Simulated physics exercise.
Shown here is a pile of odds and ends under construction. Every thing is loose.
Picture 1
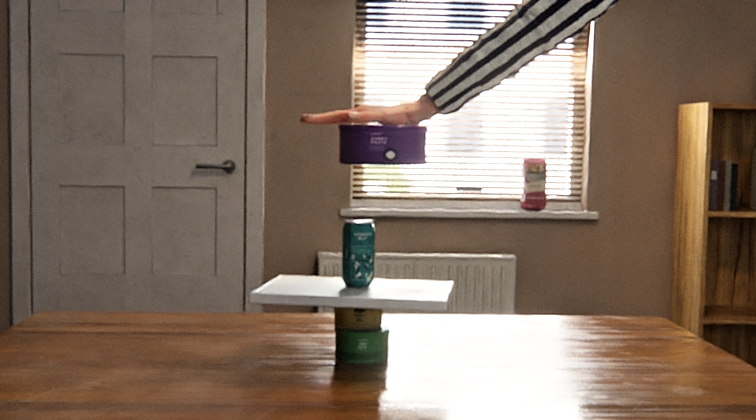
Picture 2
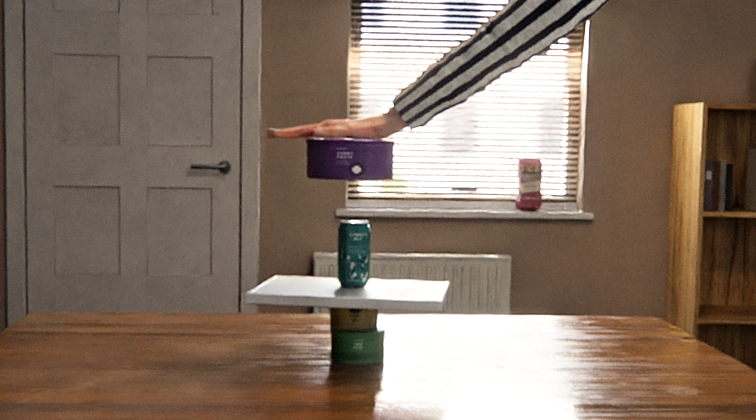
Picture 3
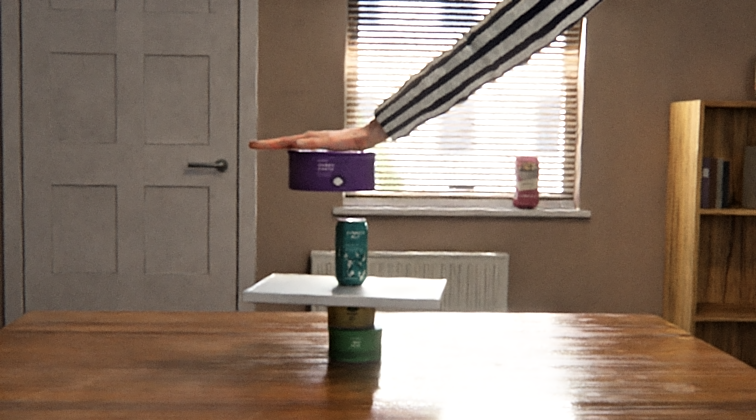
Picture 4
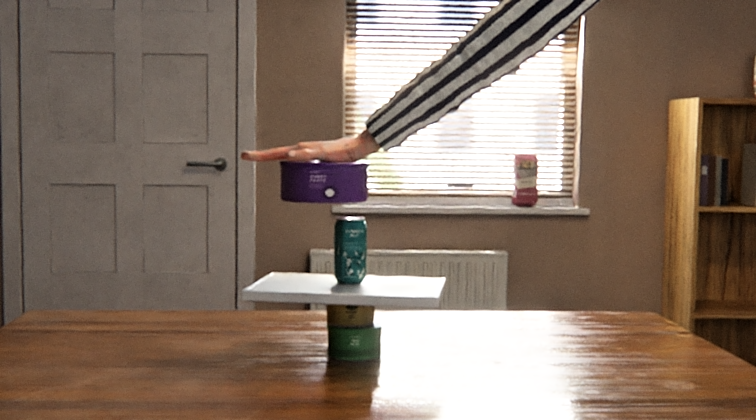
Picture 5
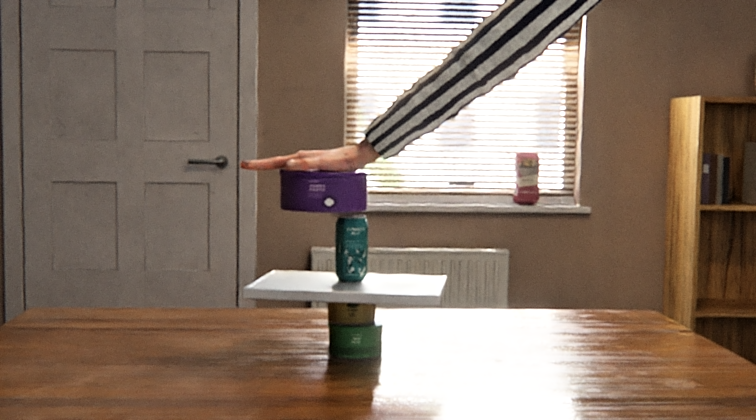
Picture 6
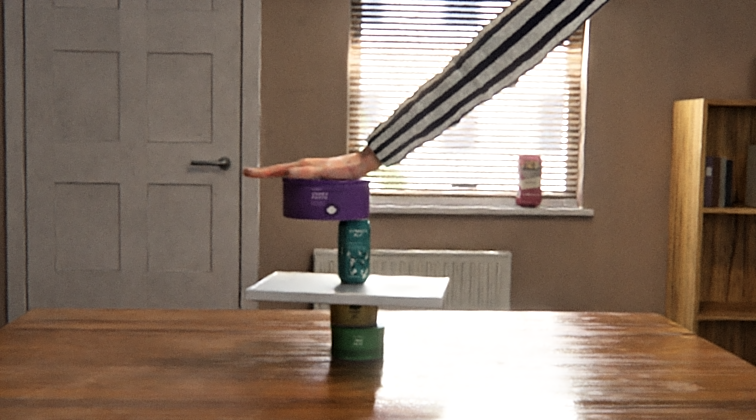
A hand in a striped sleeve lowered a purple tub, drifting left as it came down, onto a green can standing on a white tray above two stacked tubs on a wooden table.
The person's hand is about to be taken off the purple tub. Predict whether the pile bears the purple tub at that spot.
My guess is the pile will not stay put.
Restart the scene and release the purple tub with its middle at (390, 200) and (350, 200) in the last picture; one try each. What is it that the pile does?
Well, on the first go it tumbles down, and on the second it stays steady.
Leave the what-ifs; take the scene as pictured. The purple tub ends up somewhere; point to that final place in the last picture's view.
Near (159, 336).
Then, 0.70 s on from there, purple tub now fallen; turquoise can turned 6° from how it was put; white tray turned 6° from how it was put.
Then, 1.30 s on from there, turquoise can now fallen; white tray turned 46° from how it was put; yellow tub turned 42° from how it was put.
Then, 1.40 s on from there, white tray turned 37° from how it was put; yellow tub turned 37° from how it was put.
Then, 1.70 s on from there, yellow tub and white tray now fallen; green tub shifted a little.
In the end, fallen, yellow tub, turquoise can, purple tub and white tray; green tub unmoved. At the end, from the last picture's camera, purple tub near (159, 336). The pile loses its balance.
